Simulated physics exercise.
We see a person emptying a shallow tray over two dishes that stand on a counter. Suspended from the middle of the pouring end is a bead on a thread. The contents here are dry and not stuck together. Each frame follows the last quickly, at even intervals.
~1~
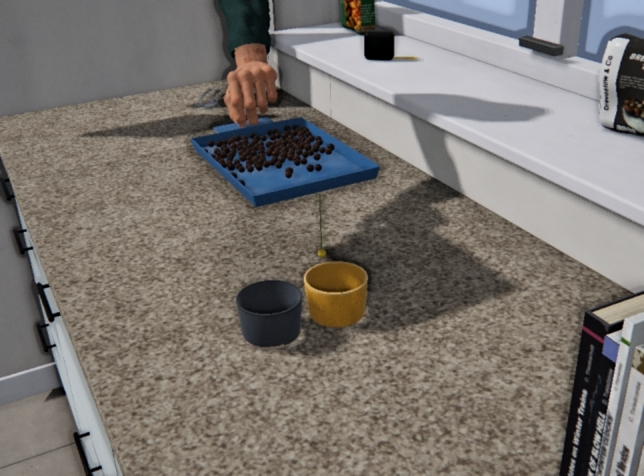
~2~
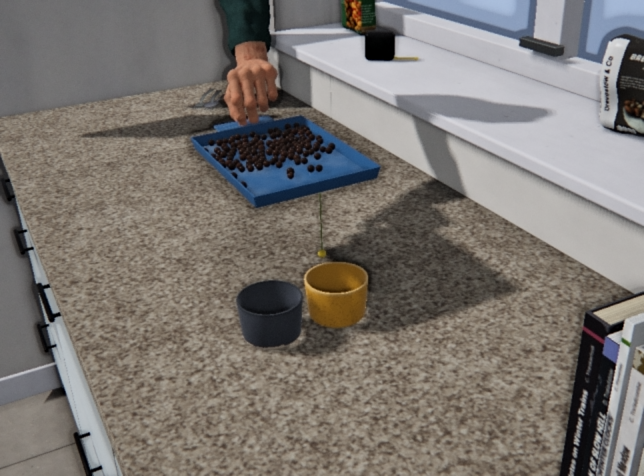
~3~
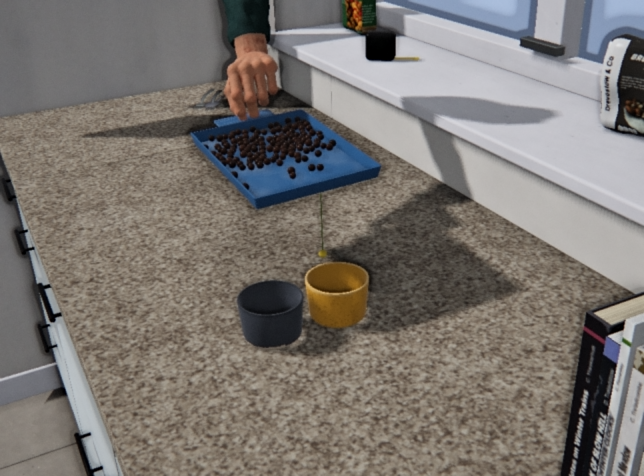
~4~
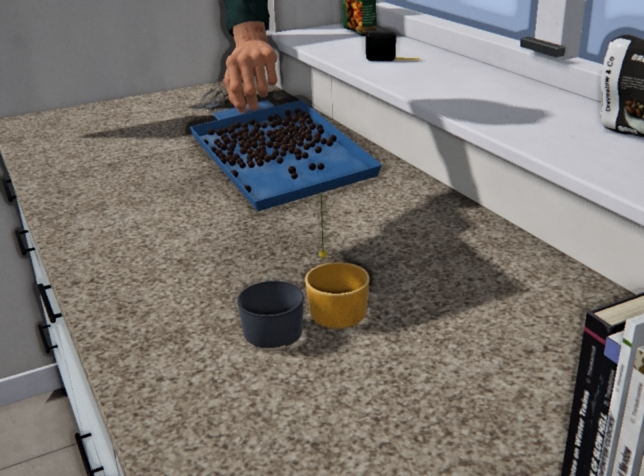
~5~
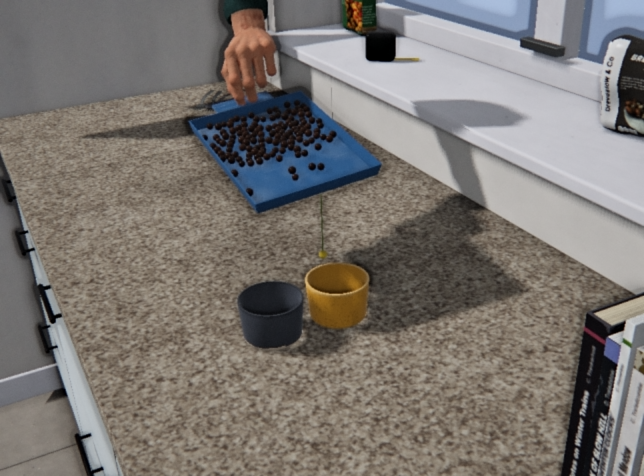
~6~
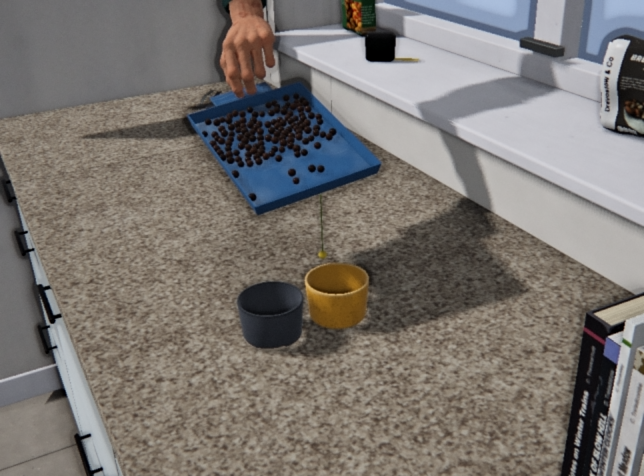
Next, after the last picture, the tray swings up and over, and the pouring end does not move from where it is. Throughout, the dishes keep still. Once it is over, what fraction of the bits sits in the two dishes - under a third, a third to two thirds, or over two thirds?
Once it's all tipped, the dishes get upwards of two thirds of it.
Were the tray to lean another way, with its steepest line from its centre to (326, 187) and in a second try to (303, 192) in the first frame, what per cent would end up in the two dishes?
For the first aim it is 40 in a hundred, for the second 80 in a hundred.
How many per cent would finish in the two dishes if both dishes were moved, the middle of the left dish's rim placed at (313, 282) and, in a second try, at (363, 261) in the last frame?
First some 30, then 0 per cent.
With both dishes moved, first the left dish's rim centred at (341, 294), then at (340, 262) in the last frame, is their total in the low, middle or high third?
In order: Below one third, then under a third.
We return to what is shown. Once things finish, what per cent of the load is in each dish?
I'd say some 70 in a hundred wind up in the left dish, and some 0 in a hundred in the right.
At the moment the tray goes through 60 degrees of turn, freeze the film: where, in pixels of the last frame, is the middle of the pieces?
Look around (274, 201) in the last picture.
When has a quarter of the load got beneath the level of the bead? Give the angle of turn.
At some 65 degrees.
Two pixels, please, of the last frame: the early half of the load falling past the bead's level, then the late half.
Starting near (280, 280), moving on to near (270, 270).
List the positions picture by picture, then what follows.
Corners of the pouring end (255, 194) and (376, 166), level; middle of the load (273, 148), chocolate balls; left dish (284, 328); right dish (351, 306); bead on its thread (322, 253), in the first frame.
Corners of the pouring end (256, 195) and (377, 166), level; middle of the load (273, 147), in the second frame.
Corners of the pouring end (256, 197) and (377, 165), tipped barely, lowest at the left corner; middle of the load (273, 143), in the third frame.
Corners of the pouring end (257, 199) and (378, 164), tipped a little, lowest at the left corner; middle of the load (273, 138), just a few on the move, in the fourth frame.
Corners of the pouring end (257, 202) and (378, 163), tipped a little, lowest at the left corner; middle of the load (273, 134), about a tenth on the move, in the fifth frame.
Corners of the pouring end (257, 204) and (377, 162), tipped a little, lowest at the left corner; middle of the load (272, 131), every one on the move; left dish (285, 329); right dish (352, 308), in the sixth frame.
Just after the last frame, tray tipped steeply; the larger part on the tray; about a tenth in the left dish; just a few in the right dish; just a few outside both; about a tenth in the air.
A moment on, tray tipped right over; just a few on the tray; the larger part in the left dish; about a tenth in the right dish; about a tenth outside both; about a tenth in the air.
Further on, tray tipped past a quarter turn; the larger part in the left dish; about a tenth in the right dish; roughly a quarter outside both.
When it is over, tray tipped past a quarter turn; the larger part in the left dish; about a tenth in the right dish; roughly a quarter outside both.
